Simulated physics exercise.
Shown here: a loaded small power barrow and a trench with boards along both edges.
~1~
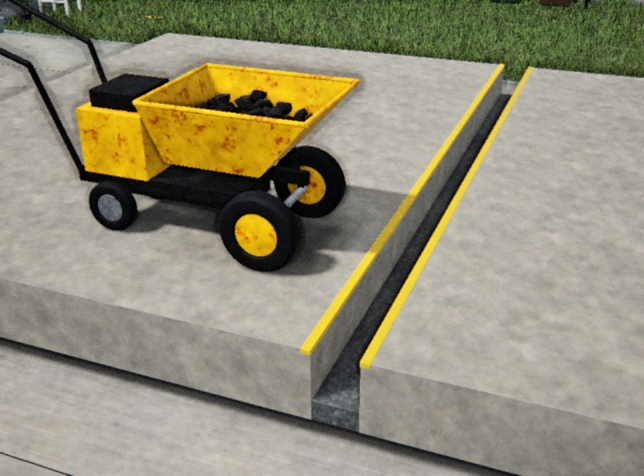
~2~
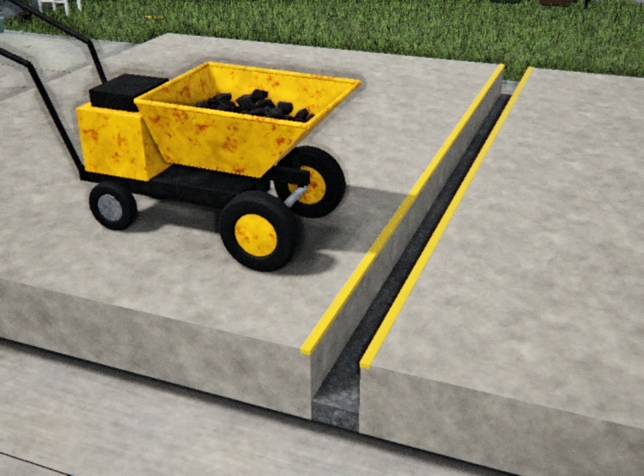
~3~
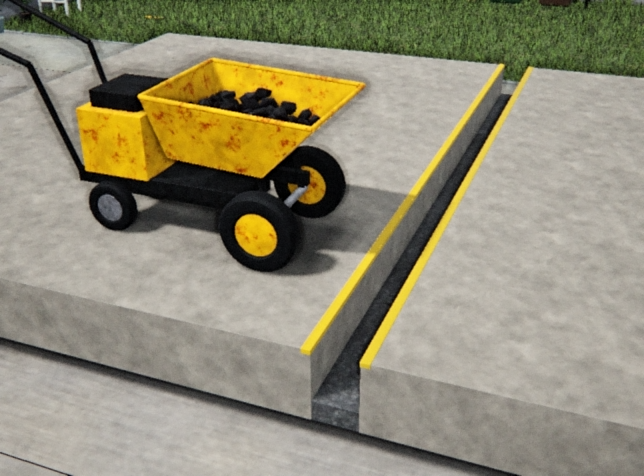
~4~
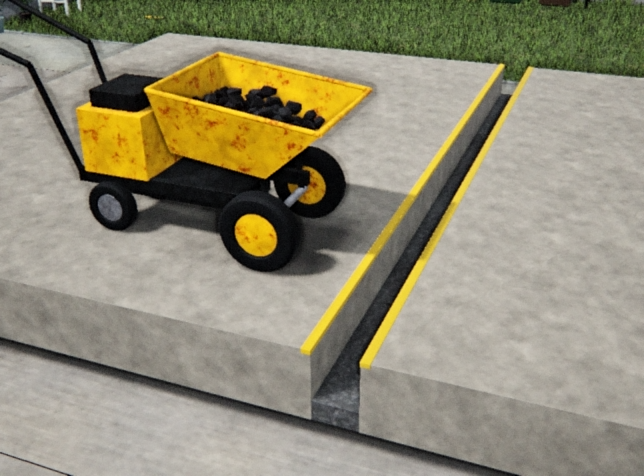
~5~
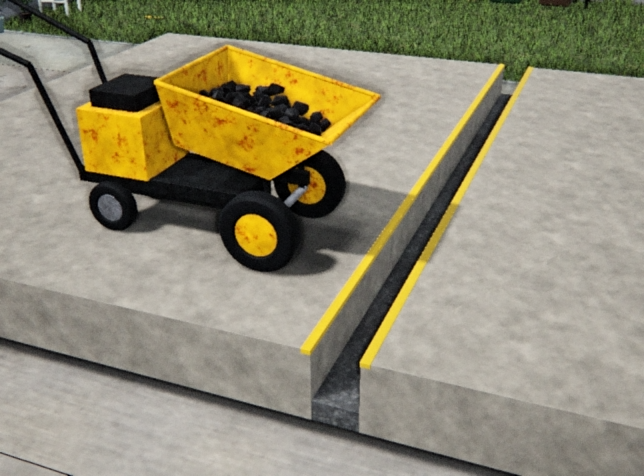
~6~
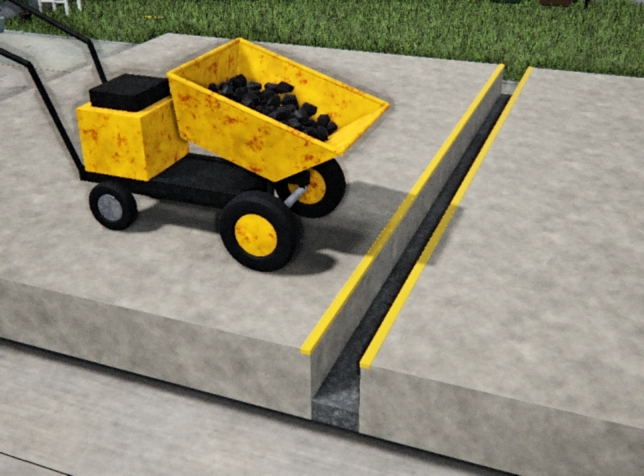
A small yellow power barrow with rusty patches, black wheels and dark handles stands on a grey concrete slab, seen from slightly above and to the side, with green grass behind. Black lumps of coal sit in its skip, and to its right a narrow trench edged in yellow cuts across the slab. The skip starts level, then gradually tilts forward to the right, while the wheels and camera stay still.
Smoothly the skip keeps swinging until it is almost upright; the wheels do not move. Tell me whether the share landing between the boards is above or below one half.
Not the bulk.
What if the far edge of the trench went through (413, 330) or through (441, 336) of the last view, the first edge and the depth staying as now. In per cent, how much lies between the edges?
Roughly 90 percent first and 100 percent second.
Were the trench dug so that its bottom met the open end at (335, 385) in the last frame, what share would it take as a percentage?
It would be close to 20 percent.
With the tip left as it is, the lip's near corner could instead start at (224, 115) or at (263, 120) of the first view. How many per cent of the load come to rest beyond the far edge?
In turn, around 0 per cent and 0 per cent.
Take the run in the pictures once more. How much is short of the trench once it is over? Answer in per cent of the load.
Near 0 in every hundred.
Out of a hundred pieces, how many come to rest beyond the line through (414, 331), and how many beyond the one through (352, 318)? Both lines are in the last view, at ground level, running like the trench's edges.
Estimate, first then second: 30 %, 60 %.
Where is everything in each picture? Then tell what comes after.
The first picture shows lip of the skip at (305, 125), level; top of the load at (229, 121), lumps of coal; first edge of the trench at (331, 312); far edge at (387, 324), the trench under half as wide as the skip, and about as deep as wide.
The second picture shows lip of the skip at (307, 126), level; top of the load at (230, 121).
The third picture shows lip of the skip at (312, 130), tipped barely; top of the load at (233, 119).
The fourth picture shows lip of the skip at (320, 135), tipped a little; top of the load at (229, 114).
The fifth picture shows lip of the skip at (330, 143), tipped a little; top of the load at (242, 102).
The sixth picture shows lip of the skip at (340, 153), tipped clearly; top of the load at (234, 107); first edge of the trench at (331, 312); far edge at (387, 324).
Soon after the last picture, skip tipped steeply; all in the skip.
A little later, skip tipped right over; most in the skip; a stray few in or heaped over the trench; about a quarter beyond it.
Later still, skip tipped right over; about a third in the skip; about a quarter in or heaped over the trench; about a third beyond it.
At rest, skip tipped right over; about a third in the skip; about a quarter in or heaped over the trench; about a third beyond it.
